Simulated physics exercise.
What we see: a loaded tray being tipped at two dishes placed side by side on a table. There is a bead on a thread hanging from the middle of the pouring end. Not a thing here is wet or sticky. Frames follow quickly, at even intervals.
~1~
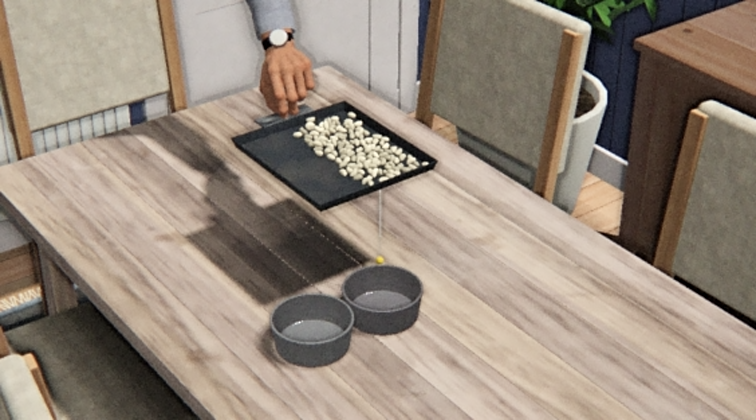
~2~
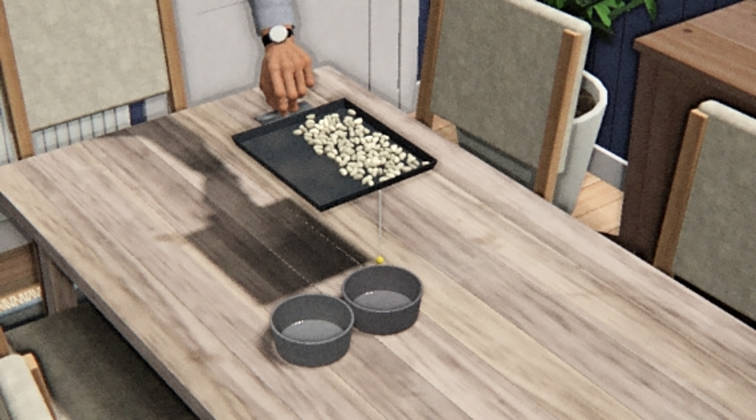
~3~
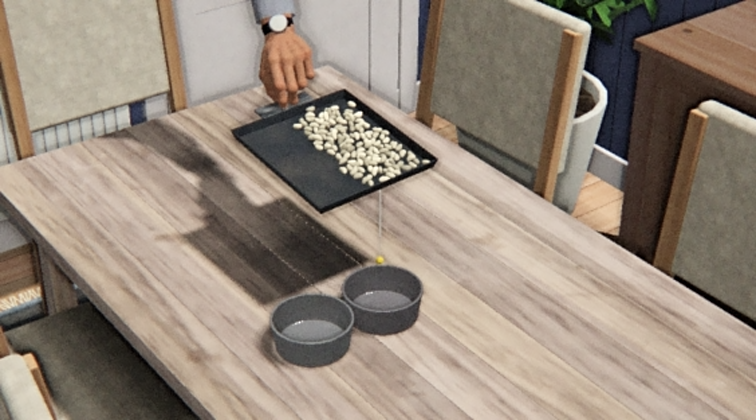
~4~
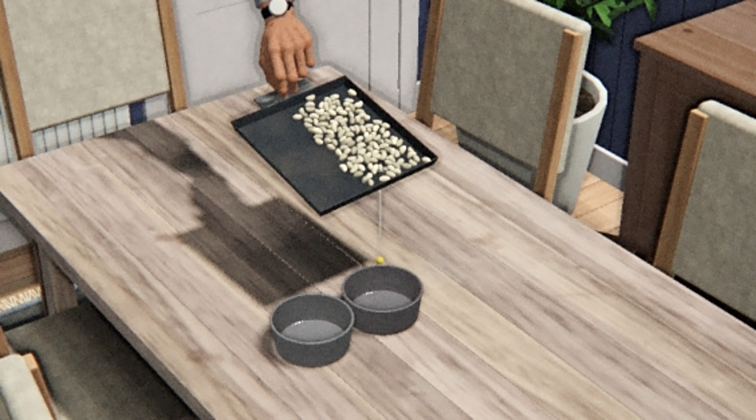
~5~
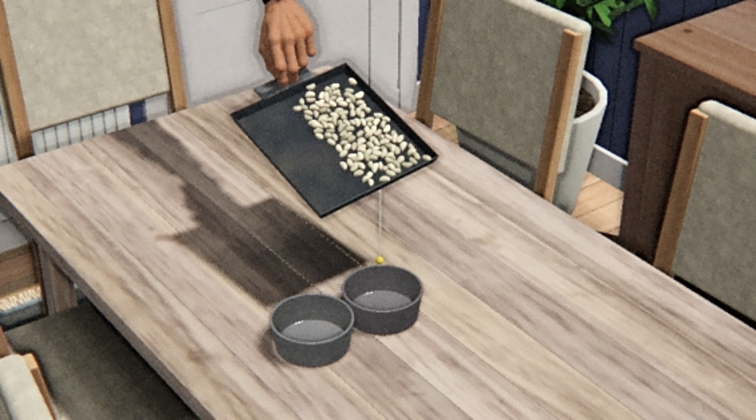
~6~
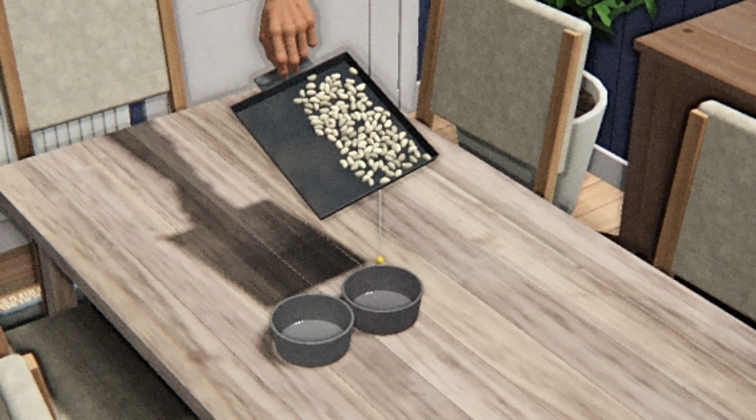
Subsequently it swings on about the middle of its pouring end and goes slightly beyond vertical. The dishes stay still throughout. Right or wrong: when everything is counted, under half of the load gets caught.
Wrong.
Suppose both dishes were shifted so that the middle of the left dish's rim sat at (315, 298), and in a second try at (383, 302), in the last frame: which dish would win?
In the first try it's the one on the left, and in the second it's the one on the left.
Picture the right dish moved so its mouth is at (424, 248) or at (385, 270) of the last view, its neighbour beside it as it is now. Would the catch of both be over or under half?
In order, they'd catch a minor share, and next a major share.
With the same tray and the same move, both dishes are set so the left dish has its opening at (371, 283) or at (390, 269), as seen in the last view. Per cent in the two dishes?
About 40% on the first try and 10% on the second.
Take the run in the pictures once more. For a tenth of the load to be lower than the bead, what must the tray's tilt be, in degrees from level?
Close to 80 degrees, I reckon.
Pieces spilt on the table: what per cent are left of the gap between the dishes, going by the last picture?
It comes to about 80 percent.
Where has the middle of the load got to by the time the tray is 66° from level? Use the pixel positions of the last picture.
Near (351, 192).
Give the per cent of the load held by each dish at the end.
Looks like close to 40 % lands in the left dish and close to 30 % in the right one.
Soon after the last picture, tray tipped steeply; nearly all on the tray; a small part in the air.
A little later, tray tipped past a quarter turn; a stray few on the tray; about a third in the left dish; about a quarter in the right dish; about a quarter outside both; about a quarter in the air.
Later still, tray tipped past a quarter turn; about a third in the left dish; about a third in the right dish; about a quarter outside both.
At rest, tray tipped past a quarter turn; about a third in the left dish; about a third in the right dish; about a quarter outside both.
